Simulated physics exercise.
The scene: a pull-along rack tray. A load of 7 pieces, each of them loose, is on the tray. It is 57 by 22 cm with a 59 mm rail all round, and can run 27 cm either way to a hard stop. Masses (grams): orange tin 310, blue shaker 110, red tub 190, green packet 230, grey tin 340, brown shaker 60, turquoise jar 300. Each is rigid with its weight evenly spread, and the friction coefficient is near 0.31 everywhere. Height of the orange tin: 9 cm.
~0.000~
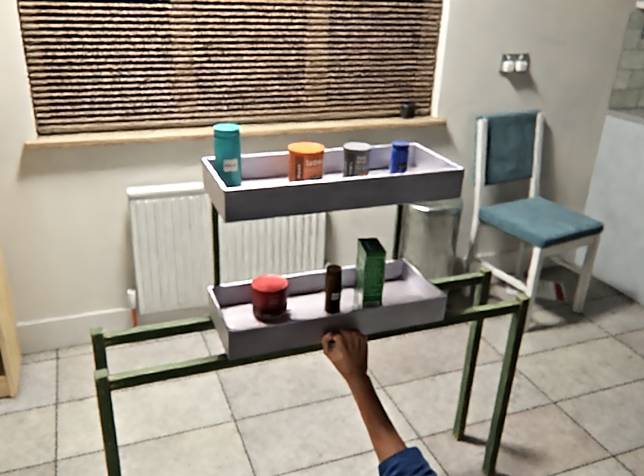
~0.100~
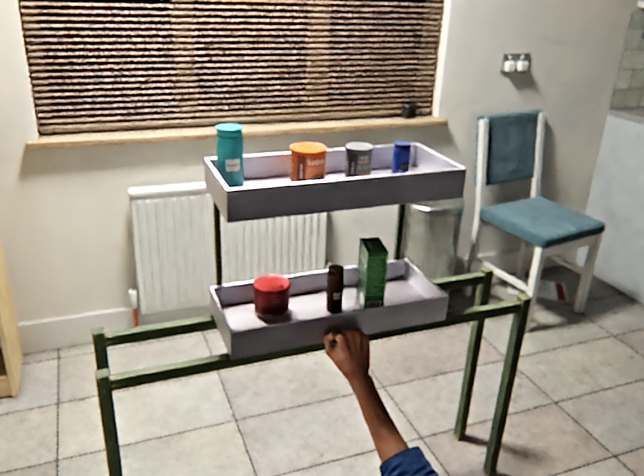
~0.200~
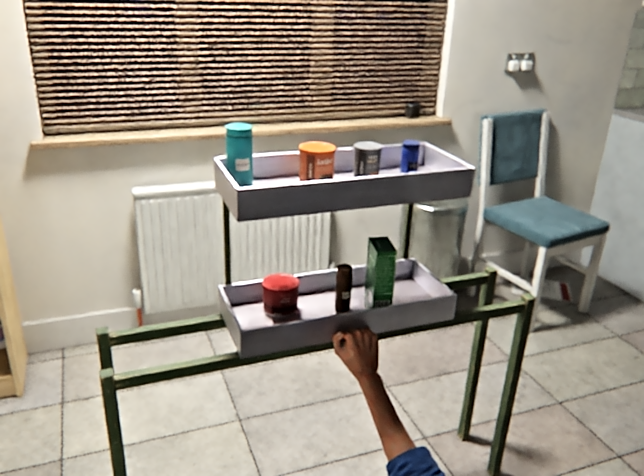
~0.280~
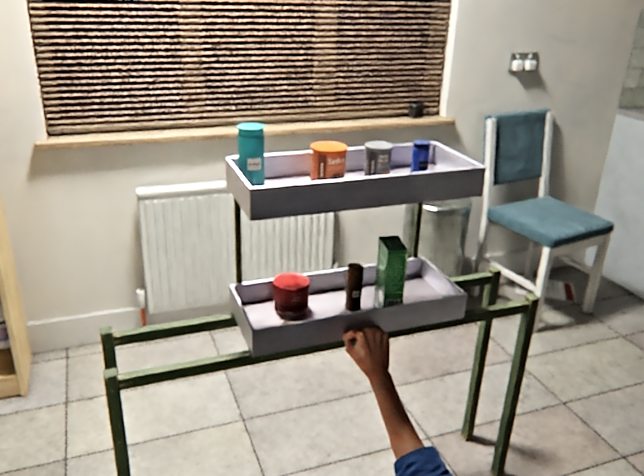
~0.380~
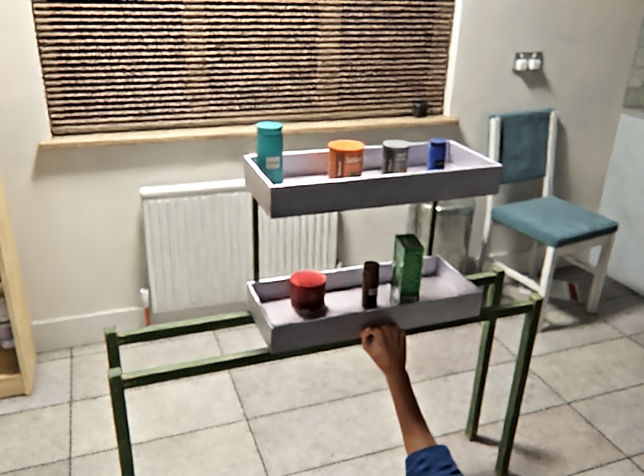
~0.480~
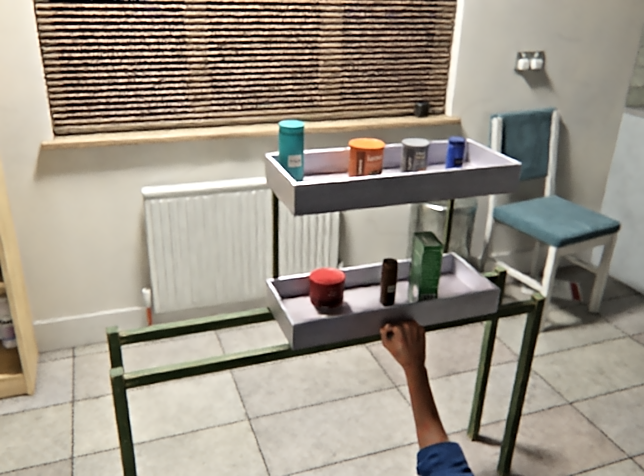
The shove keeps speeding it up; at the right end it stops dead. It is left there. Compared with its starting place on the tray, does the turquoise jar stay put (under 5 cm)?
The turquoise jar ends elsewhere.
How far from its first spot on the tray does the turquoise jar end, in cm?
Some 10 cm.
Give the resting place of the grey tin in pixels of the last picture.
Near (496, 153).
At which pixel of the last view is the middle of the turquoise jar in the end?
At about (383, 146).
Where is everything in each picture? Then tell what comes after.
The first picture shows tray midway; turquoise jar (228, 157); orange tin (306, 166).
The second picture shows tray midway; red tub (272, 296); green packet (371, 279).
The third picture shows tray moved 2 cm right; grey tin (367, 164); brown shaker (344, 288).
The fourth picture shows tray moved 4 cm right; orange tin (328, 165); blue shaker (420, 159).
The fifth picture shows tray moved 7 cm right; red tub (308, 292); green packet (406, 275).
The sixth picture shows tray moved 12 cm right; turquoise jar (291, 153); grey tin (414, 160).
Around 0.78 s, tray moved 27 cm right; turquoise jar shifted 6 cm near (368, 147); green packet shifted 6 cm; blue shaker shifted 6 cm.
Around 0.98 s, tray moved 27 cm right; turquoise jar shifted 10 cm near (383, 146); green packet at 26° to upright; grey tin shifted 10 cm.
Finally (2.1 s), on their side or leaning hard on the tray, green packet; not toppled but over 5 cm from the start, orange tin, blue shaker, red tub, grey tin, brown shaker and turquoise jar. In the last view, turquoise jar near (383, 146).
